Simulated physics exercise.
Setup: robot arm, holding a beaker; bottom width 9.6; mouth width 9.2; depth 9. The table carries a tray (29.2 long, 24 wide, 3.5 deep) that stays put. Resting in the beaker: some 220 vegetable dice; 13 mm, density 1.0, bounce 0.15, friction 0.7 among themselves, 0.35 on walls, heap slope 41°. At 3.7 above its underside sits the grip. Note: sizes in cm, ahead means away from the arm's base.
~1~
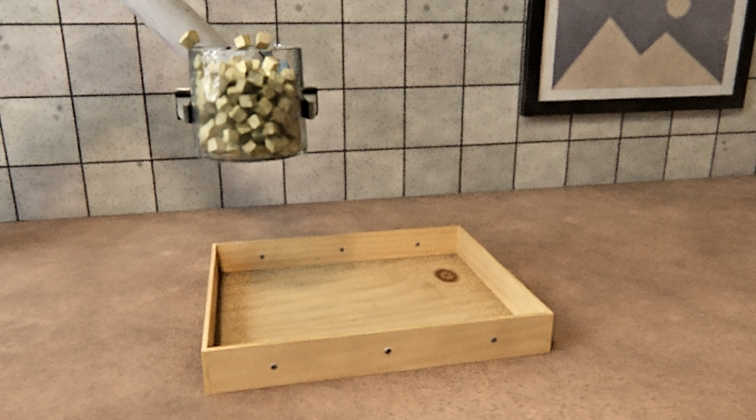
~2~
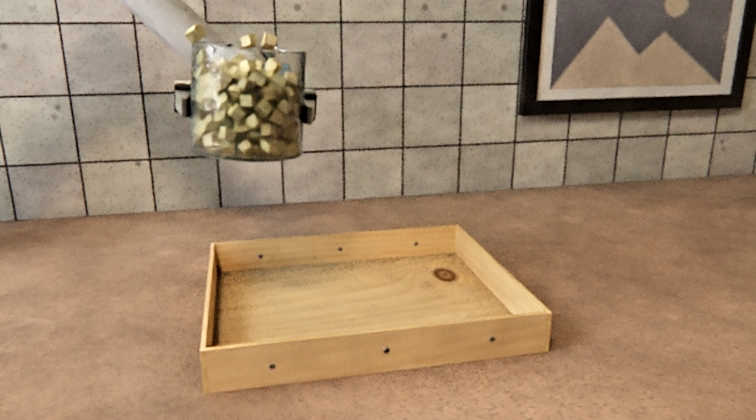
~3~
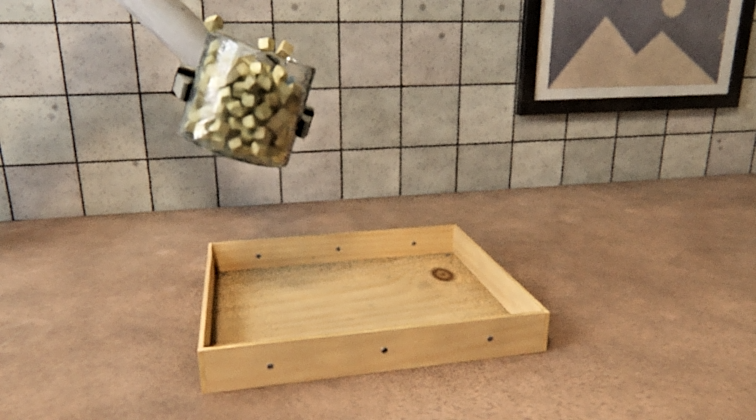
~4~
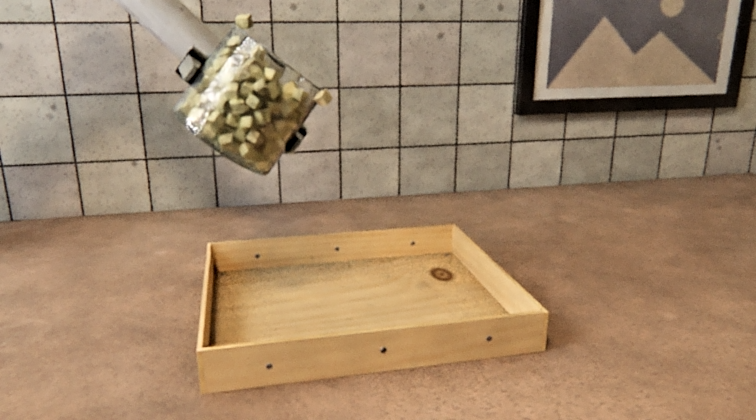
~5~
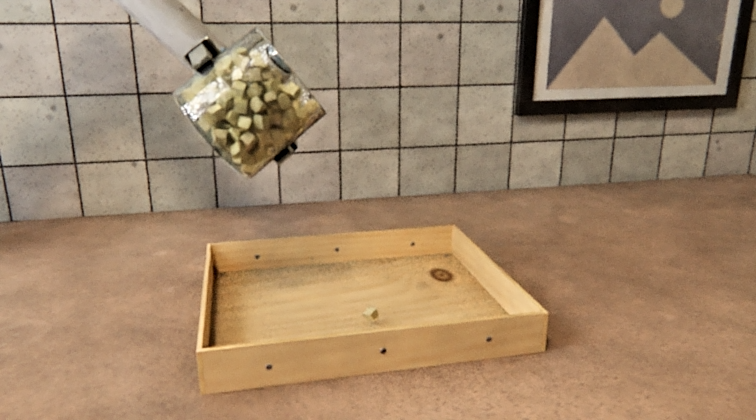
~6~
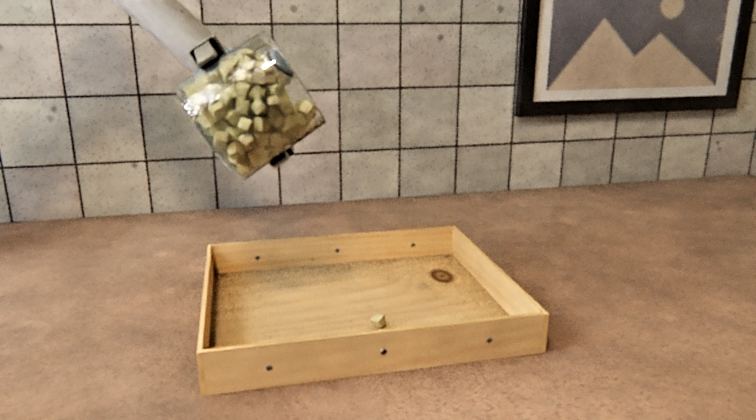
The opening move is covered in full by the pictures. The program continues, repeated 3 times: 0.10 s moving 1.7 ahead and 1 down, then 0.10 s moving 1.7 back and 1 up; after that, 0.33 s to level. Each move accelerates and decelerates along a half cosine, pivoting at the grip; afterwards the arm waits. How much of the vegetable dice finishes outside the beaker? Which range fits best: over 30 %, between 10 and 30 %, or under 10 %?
The range that fits is under 10 %.
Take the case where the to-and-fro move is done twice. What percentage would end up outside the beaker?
That change gives some 0 percent.
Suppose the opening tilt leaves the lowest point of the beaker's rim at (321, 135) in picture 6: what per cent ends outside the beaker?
5 percent or so.
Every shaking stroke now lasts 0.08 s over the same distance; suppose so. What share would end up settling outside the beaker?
It would be some 0 %.
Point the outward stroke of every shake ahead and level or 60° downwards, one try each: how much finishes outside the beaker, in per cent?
5 and 0 %.
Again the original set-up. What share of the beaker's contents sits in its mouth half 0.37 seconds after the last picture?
Roughly 40 per cent.
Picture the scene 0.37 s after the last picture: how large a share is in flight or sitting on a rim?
It amounts to roughly 0 in a hundred.
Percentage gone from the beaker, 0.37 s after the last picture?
By then near 0 % is out.
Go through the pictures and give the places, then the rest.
In the first frame, the beaker middle at (249, 102), level; upper third of the load around (246, 85), from x 190 to 295, top at y 40; 220 in the beaker.
In the second frame, the beaker middle at (248, 101), tilted 6° forward; upper third of the load around (242, 84), from x 195 to 295, top at y 35.
In the third frame, the beaker middle at (248, 101), tilted 20° forward; upper third of the load around (241, 84), from x 190 to 295, top at y 25.
In the fourth frame, the beaker middle at (250, 103), tilted 38° forward; upper third of the load around (240, 85), from x 185 to 325, top at y 20; 219 in the beaker, 1 in flight or on a rim.
In the fifth frame, the beaker middle at (251, 105), tilted 52° forward; upper third of the load around (240, 88), from x 190 to 370, top at y 55; 219 in the beaker, 1 in the tray.
In the sixth frame, the beaker middle at (252, 107), tilted 58° forward; upper third of the load around (242, 86), from x 190 to 380, top at y 55; 219 in the beaker, 1 in the tray.
Then, 0.37 s on, tilted 58° forward, highest piece 24 above the table; 218 in the beaker, 1 in the tray, 1 in flight or on a rim.
Then, 0.74 s on, tilted 35° forward, highest piece 24 above the table; 218 in the beaker, 2 in the tray.
Then, 1.13 s on, level, highest piece 26 above the table; 218 in the beaker, 2 in the tray.
Then, 2.18 s on, level, highest piece 26 above the table; 218 in the beaker, 2 in the tray.
In the end, 218 in the beaker, 2 in the tray. That is 1 % outside the beaker.
